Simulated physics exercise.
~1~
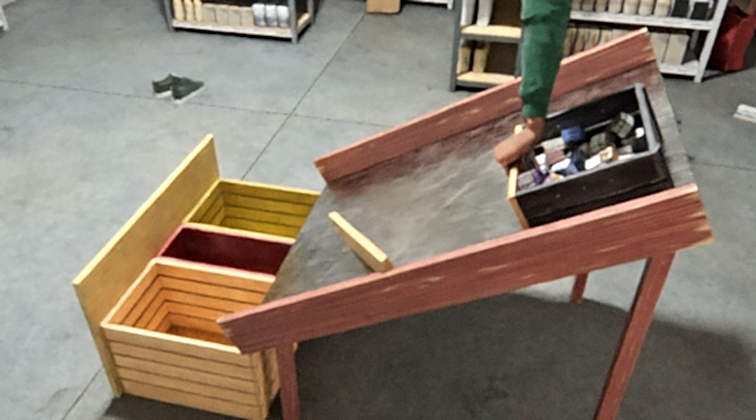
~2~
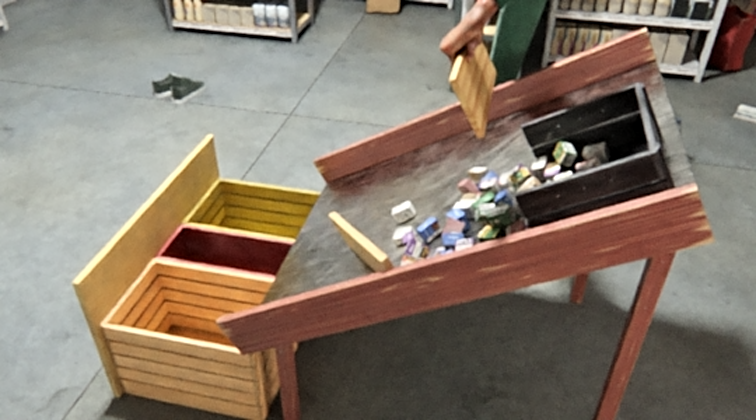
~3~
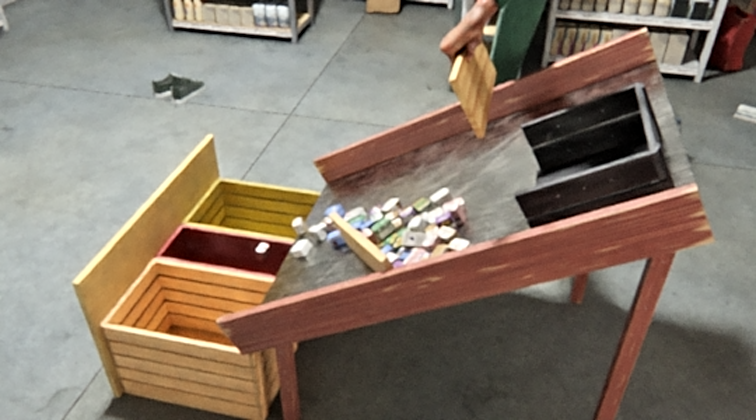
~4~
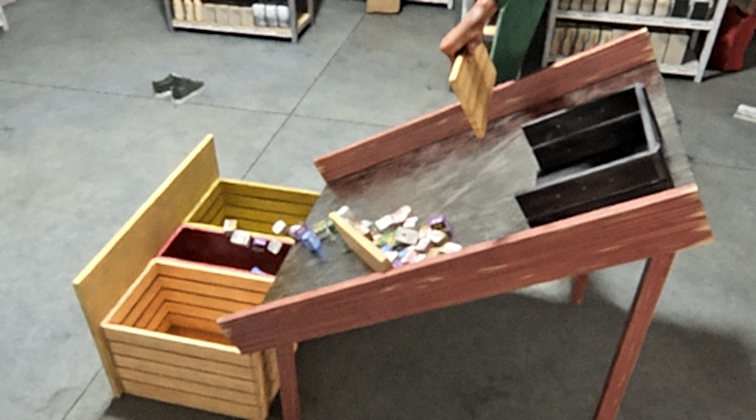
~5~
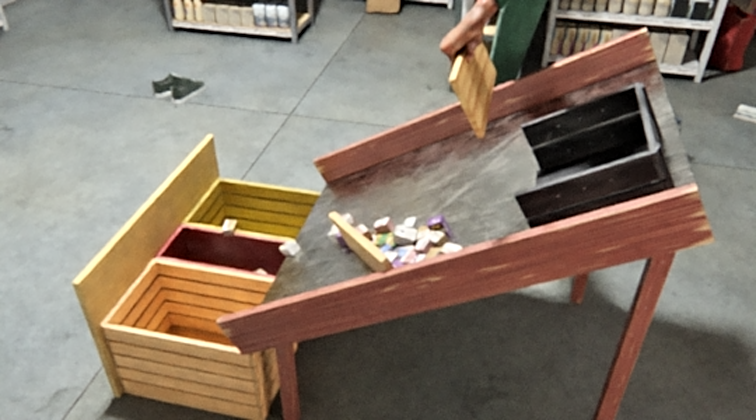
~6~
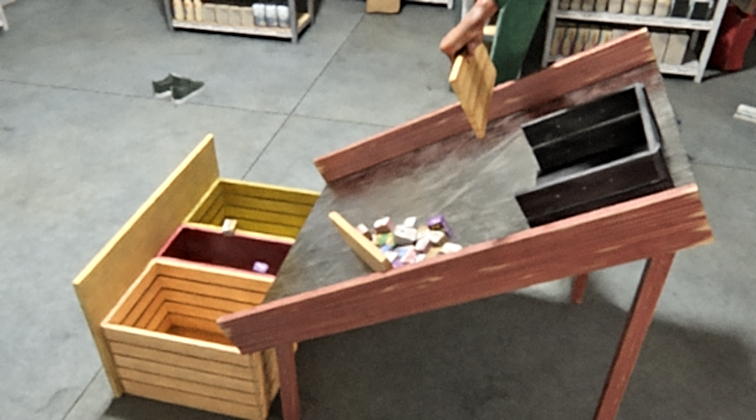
Small cartons sliding down a sloping table as a hand lifts the gate, some dropping into the red tub, many stopping behind the angled board.
